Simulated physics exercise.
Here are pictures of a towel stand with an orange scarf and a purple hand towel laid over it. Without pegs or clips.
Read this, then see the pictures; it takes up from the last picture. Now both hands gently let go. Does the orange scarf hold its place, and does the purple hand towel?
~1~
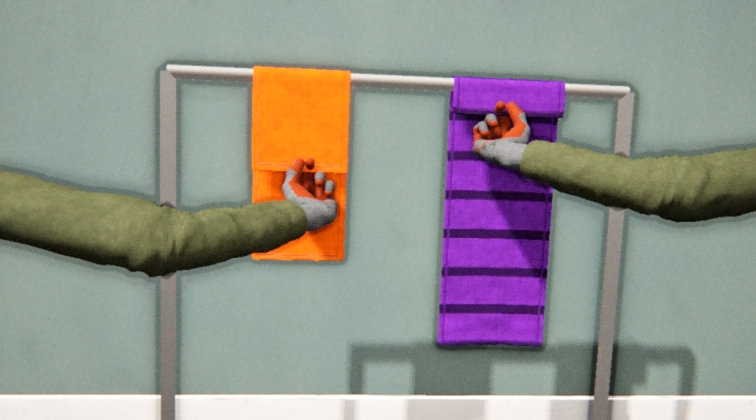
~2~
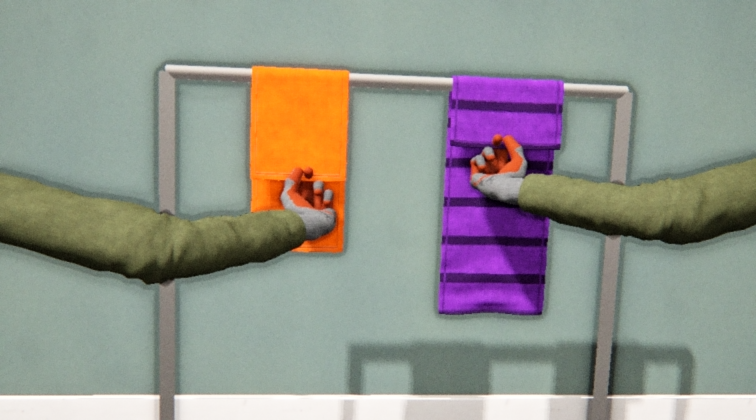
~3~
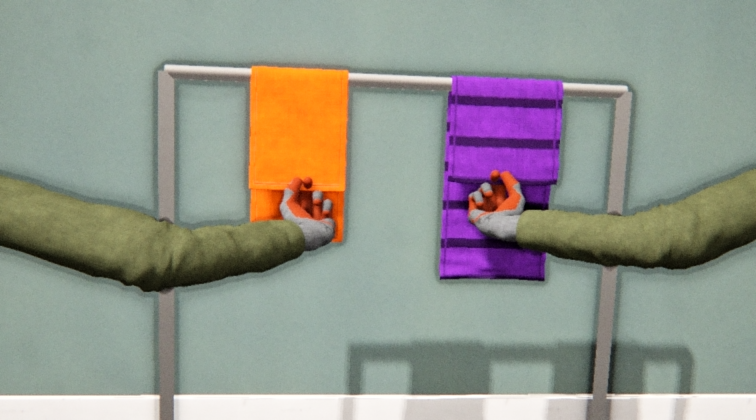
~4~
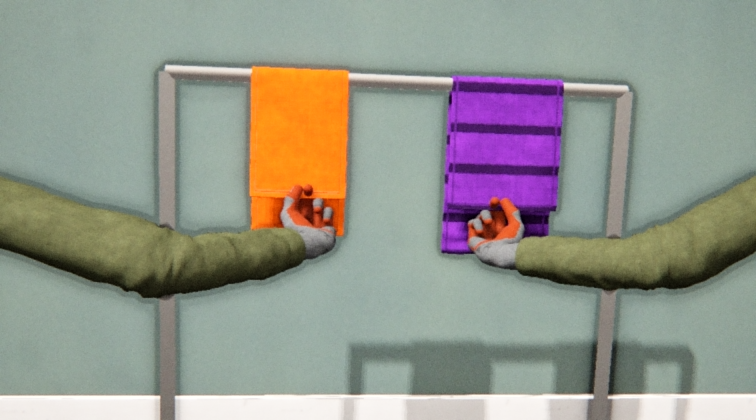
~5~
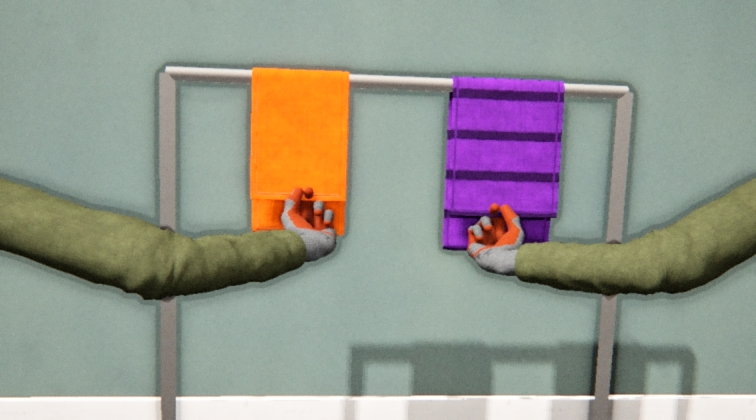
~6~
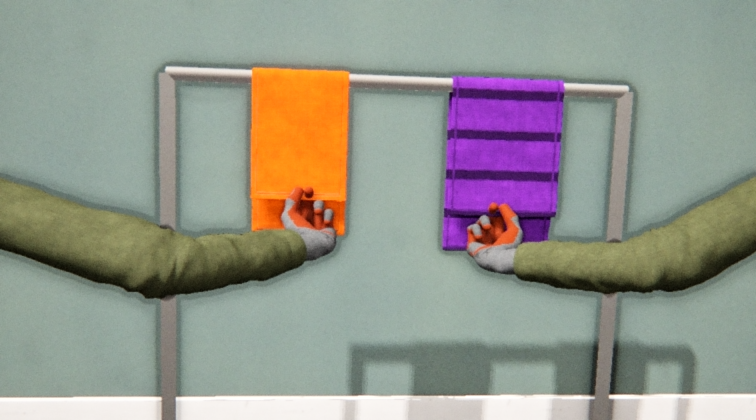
My prediction: The orange scarf hangs on; the purple hand towel hangs on.
Then, 0.84 s past the final frame, scarf unmoved; hand towel unmoved.
When it is over, scarf unmoved; hand towel unmoved. The orange scarf stays on and the purple hand towel hangs there.
